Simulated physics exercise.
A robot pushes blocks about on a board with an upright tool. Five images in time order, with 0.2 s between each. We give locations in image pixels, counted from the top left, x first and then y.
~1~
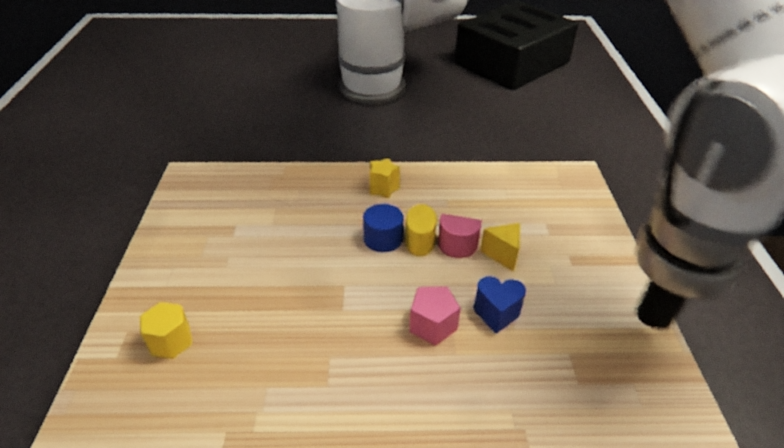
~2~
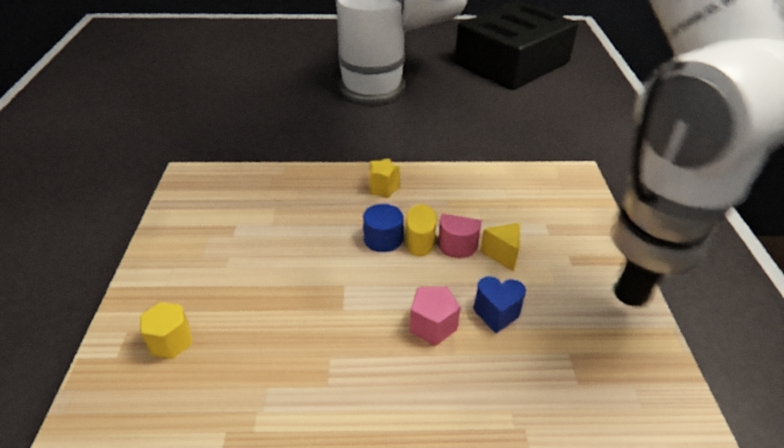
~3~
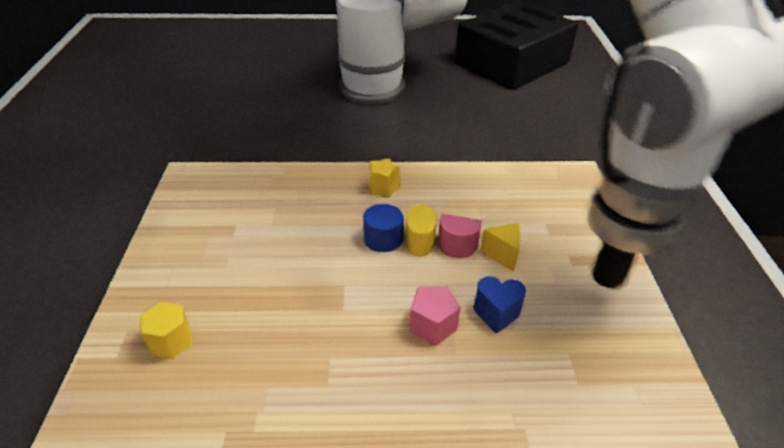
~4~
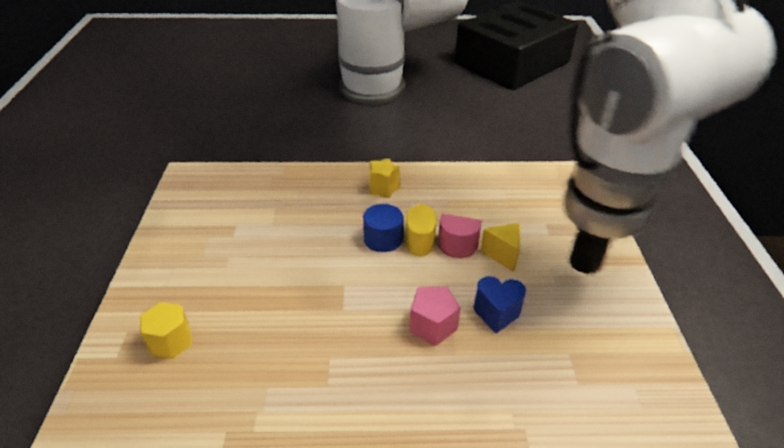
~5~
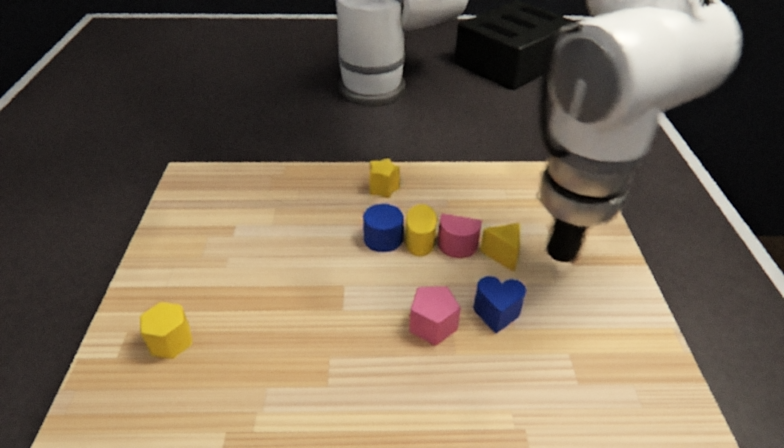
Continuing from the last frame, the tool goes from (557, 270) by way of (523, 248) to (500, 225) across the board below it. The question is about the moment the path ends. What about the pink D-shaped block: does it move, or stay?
Here the pink D-shaped block stays on its spot.
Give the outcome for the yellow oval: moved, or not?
Its place stays the same.
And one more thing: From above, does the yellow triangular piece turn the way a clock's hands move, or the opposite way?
Viewed from above: Anti-clockwise.
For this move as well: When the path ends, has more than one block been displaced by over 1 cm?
No.
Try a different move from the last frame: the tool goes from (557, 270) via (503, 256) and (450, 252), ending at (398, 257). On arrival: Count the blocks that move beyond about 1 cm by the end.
It's going to be three or more.
On the path given first. Halfway along, tool at (527, 232); yellow triangular piece at (502, 230), turned 20° anticlockwise.
At the end, tool at (503, 208); yellow oval in place; pink D-shaped block in place; yellow triangular piece at (494, 224), turned 60° anticlockwise.
